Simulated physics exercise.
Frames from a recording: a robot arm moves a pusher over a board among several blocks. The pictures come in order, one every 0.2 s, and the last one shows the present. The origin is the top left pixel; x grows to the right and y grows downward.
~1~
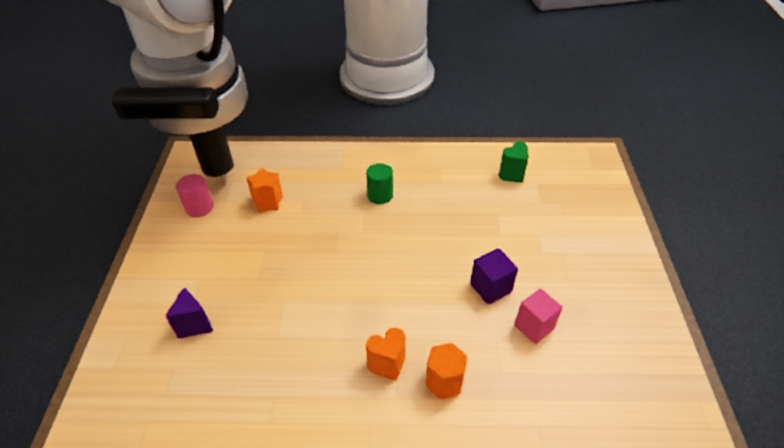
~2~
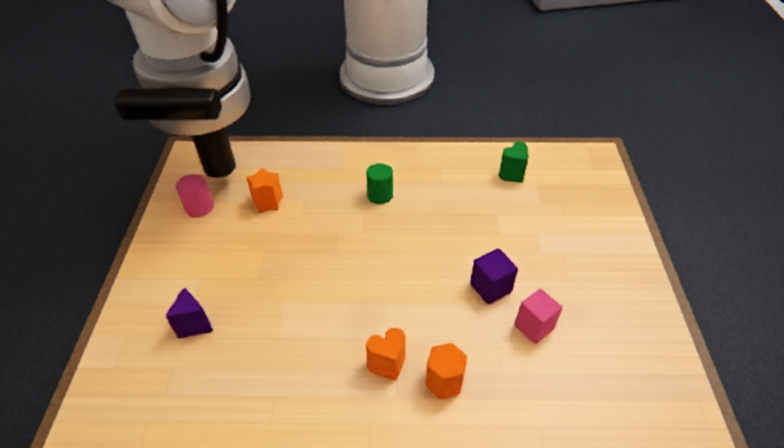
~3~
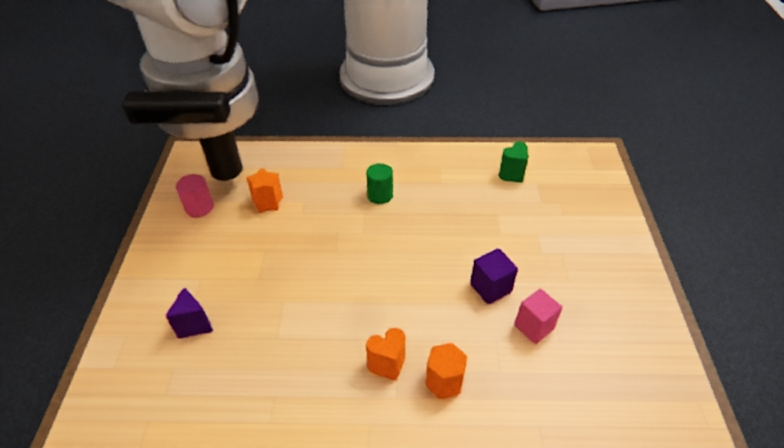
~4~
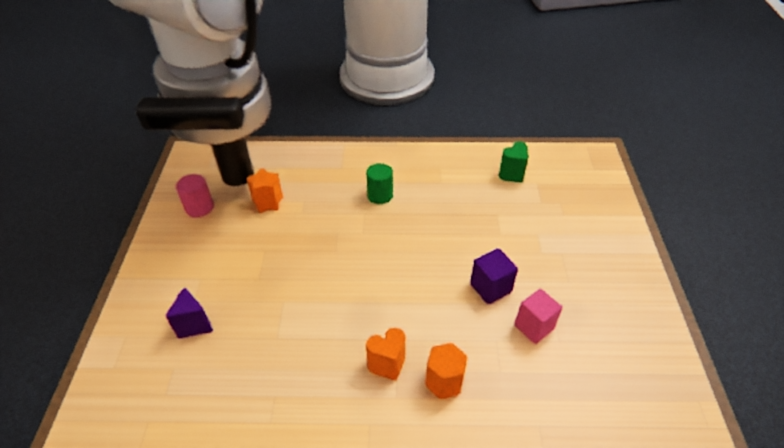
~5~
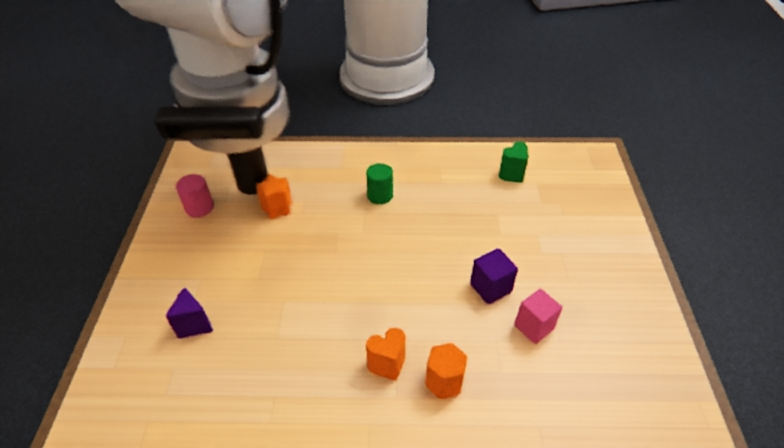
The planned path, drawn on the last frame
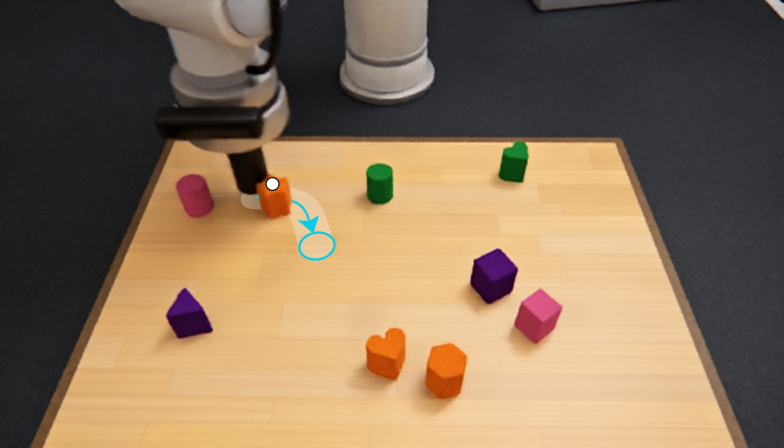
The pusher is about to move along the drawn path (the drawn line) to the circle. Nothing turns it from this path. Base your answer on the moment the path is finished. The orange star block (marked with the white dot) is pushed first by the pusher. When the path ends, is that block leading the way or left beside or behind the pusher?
Expect to find it ahead of the pusher.
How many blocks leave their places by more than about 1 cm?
Answer: 1.
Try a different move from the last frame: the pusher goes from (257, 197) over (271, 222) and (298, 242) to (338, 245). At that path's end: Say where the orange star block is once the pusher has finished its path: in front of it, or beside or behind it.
The pusher should keep driving it forward.
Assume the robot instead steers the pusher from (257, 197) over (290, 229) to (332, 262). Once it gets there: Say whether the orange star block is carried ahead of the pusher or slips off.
Final position: Ahead.
The drawn path runs from (257, 197) via (291, 200) and (309, 220), ending at (317, 246); the dot is on the orange star block.
The first path, step by step. One third of the way, pusher (288, 187); orange star block (302, 193), turned 20° clockwise.
Two thirds of the way, pusher (307, 207); orange star block (323, 213), turned 15° clockwise.
At the end, pusher (315, 232); pink cylinder not moved; orange star block (336, 237).
